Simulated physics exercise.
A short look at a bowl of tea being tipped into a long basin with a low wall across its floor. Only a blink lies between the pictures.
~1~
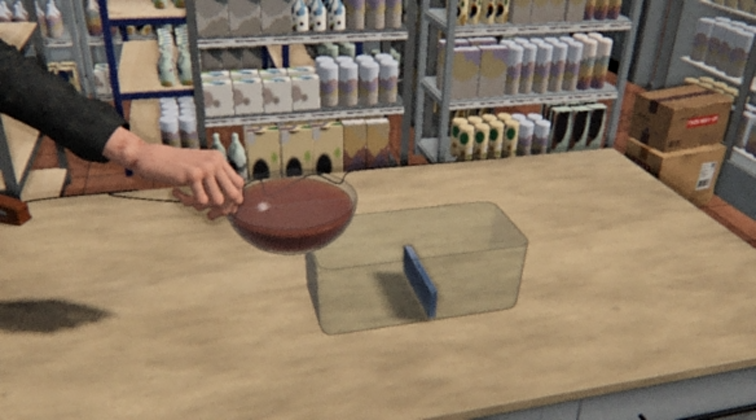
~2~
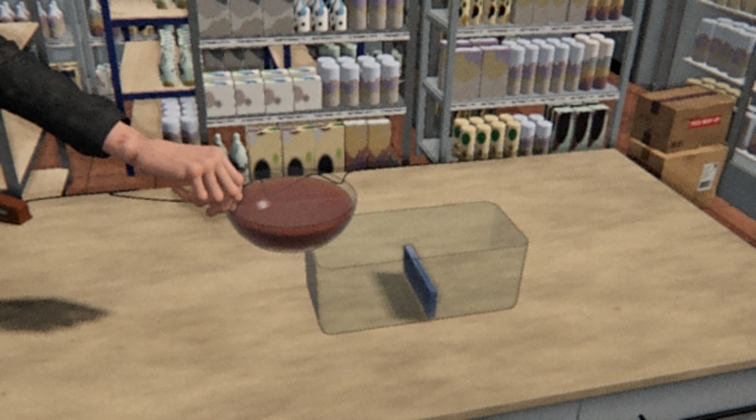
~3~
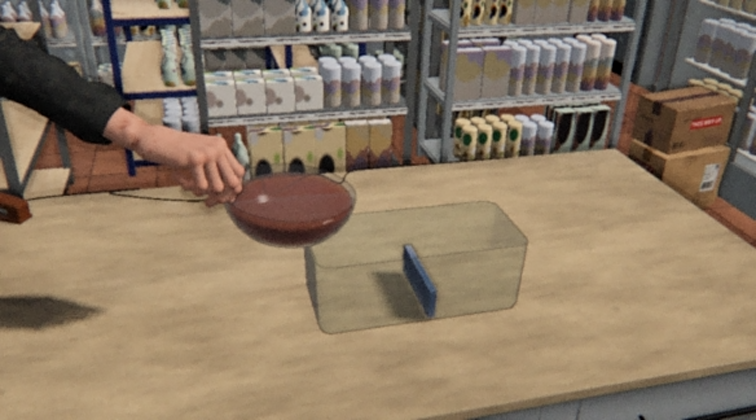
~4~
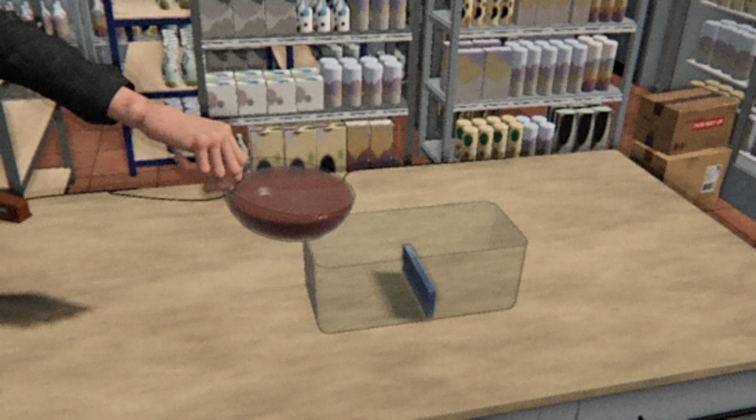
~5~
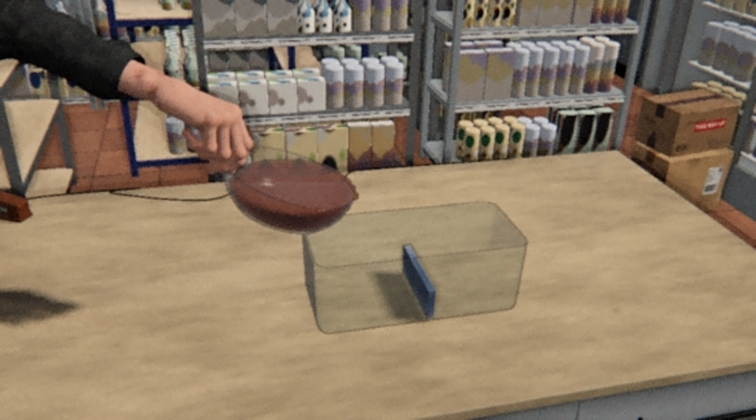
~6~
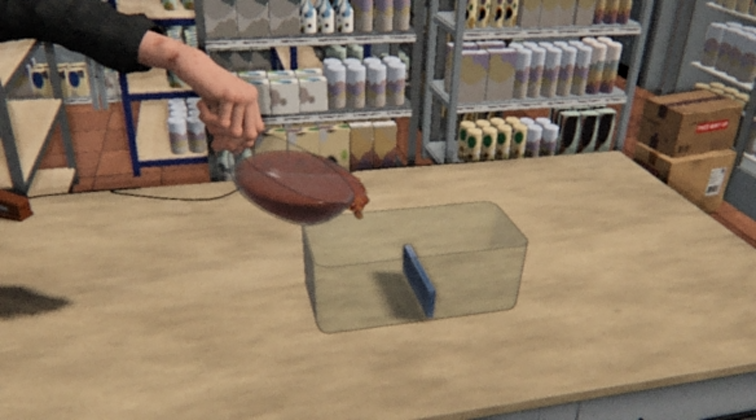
A hand held a clear bowl of reddish-brown tea beside a long clear basin with a low blue wall inside, then slowly tilted it to the right until some tea slipped over the edge.
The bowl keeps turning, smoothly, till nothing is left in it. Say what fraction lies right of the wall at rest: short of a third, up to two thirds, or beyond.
It comes to from a third to two thirds.
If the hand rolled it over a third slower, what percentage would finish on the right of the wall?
Near 40 %.
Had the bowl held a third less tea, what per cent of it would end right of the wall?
Some 35 per cent.
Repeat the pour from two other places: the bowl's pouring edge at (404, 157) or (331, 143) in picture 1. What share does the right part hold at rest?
Near 75 % and 45 %.
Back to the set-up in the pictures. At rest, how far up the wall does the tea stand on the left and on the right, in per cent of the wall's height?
Left: 30 %. Right: 60 %.
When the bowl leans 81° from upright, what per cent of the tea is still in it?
It comes to 15 per cent or so.
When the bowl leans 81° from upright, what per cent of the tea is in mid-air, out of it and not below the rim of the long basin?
About 45 per cent.
A moment on, the bowl is tipped on its side and 15 per cent is still to pour, 20 is left of the wall and 20 right of it.
Next, the bowl is tipped right over and 0 per cent is still to pour, 35 is left of the wall and 53 right of it.
Then the bowl is tipped right over and 0 per cent is still to pour, 40 is left of the wall and 55 right of it.
Later the bowl is tipped right over and 0 per cent is still to pour, 40 is left of the wall and 55 right of it.
At rest 40 per cent lies left of the wall, 54 right of it and 6 outside.
